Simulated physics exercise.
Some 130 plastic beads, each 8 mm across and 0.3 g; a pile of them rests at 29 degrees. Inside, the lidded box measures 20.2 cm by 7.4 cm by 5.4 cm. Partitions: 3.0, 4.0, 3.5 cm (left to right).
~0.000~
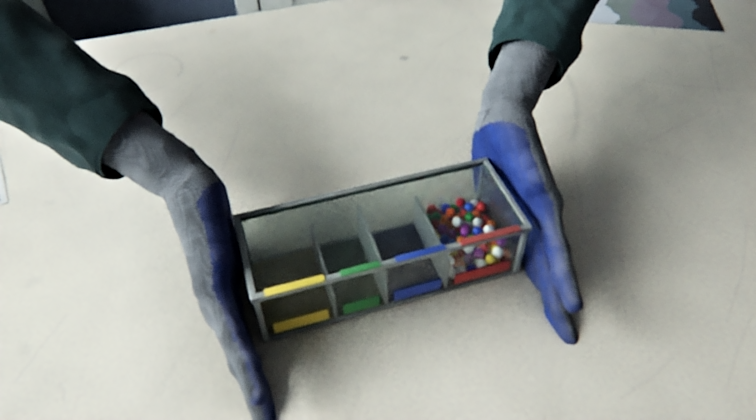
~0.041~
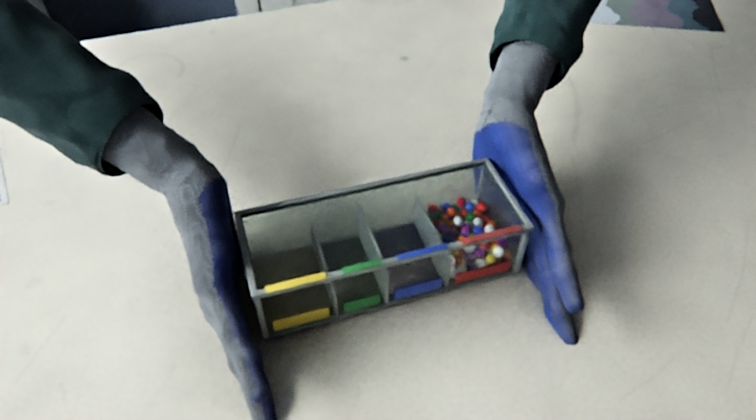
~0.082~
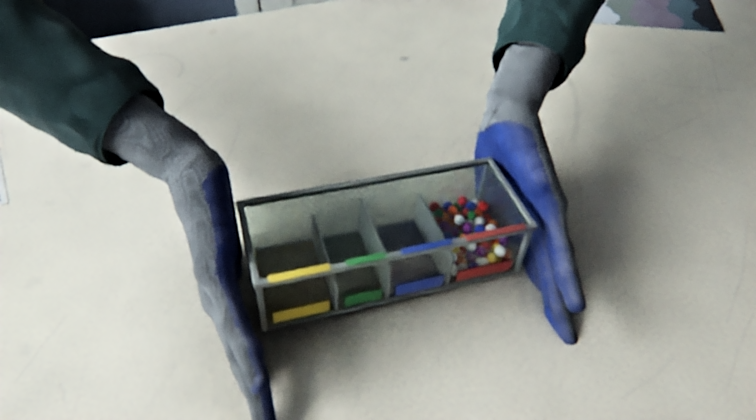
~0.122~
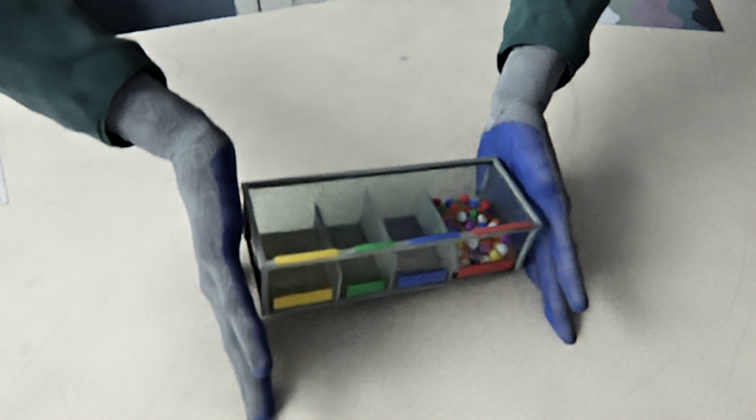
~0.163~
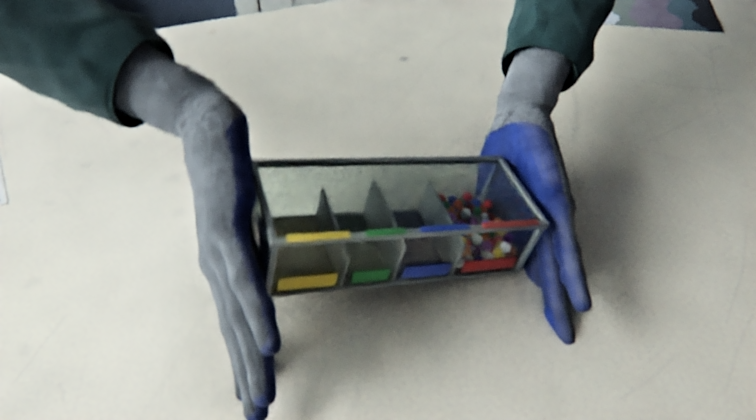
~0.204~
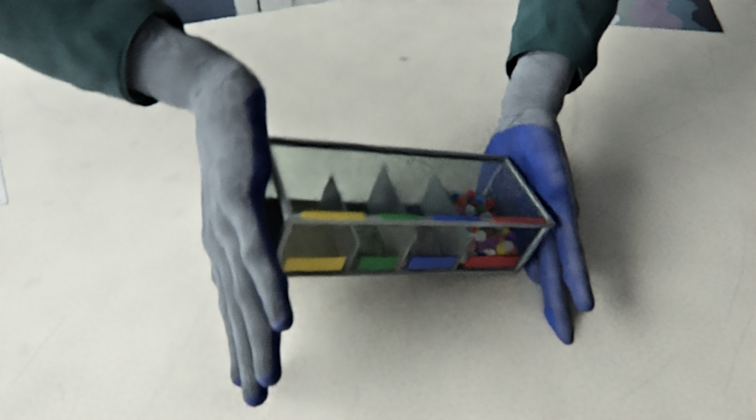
Two blue-and-grey gloved hands in dark green sleeves grip a clear lidded box by its ends above a pale tabletop, seen from above by a still camera. The box has four compartments marked yellow, green, blue and red from left to right, with small multicoloured beads piled in the red one. The left hand steadily raises its end, tilting the box while the beads stay at the right.
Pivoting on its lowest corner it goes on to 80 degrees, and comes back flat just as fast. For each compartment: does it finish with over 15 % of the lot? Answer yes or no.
Red yes, blue no, green no, yellow no.
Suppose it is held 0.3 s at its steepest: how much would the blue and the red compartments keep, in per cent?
Then: Blue 0; red 100.
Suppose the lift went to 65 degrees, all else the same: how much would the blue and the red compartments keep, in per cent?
Blue 0; red 100.
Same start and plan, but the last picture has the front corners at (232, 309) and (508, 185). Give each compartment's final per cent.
Red 50, blue 30, green 5, yellow 15.
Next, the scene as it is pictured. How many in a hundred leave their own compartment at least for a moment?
Roughly 0 per cent.
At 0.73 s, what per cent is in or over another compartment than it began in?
Some 0 per cent.
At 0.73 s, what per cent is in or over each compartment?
Red 100; blue 0; green 0; yellow 0.
After 0.73 s, tilt 79 degrees; red 100 %.
After 1.08 s, tilt 33 degrees; red 100 %.
After 1.52 s, tilt 0 degrees; red 100 %.
By 2.3 s all is still; red 100 %, blue 0 %, green 0 %, yellow 0 %.
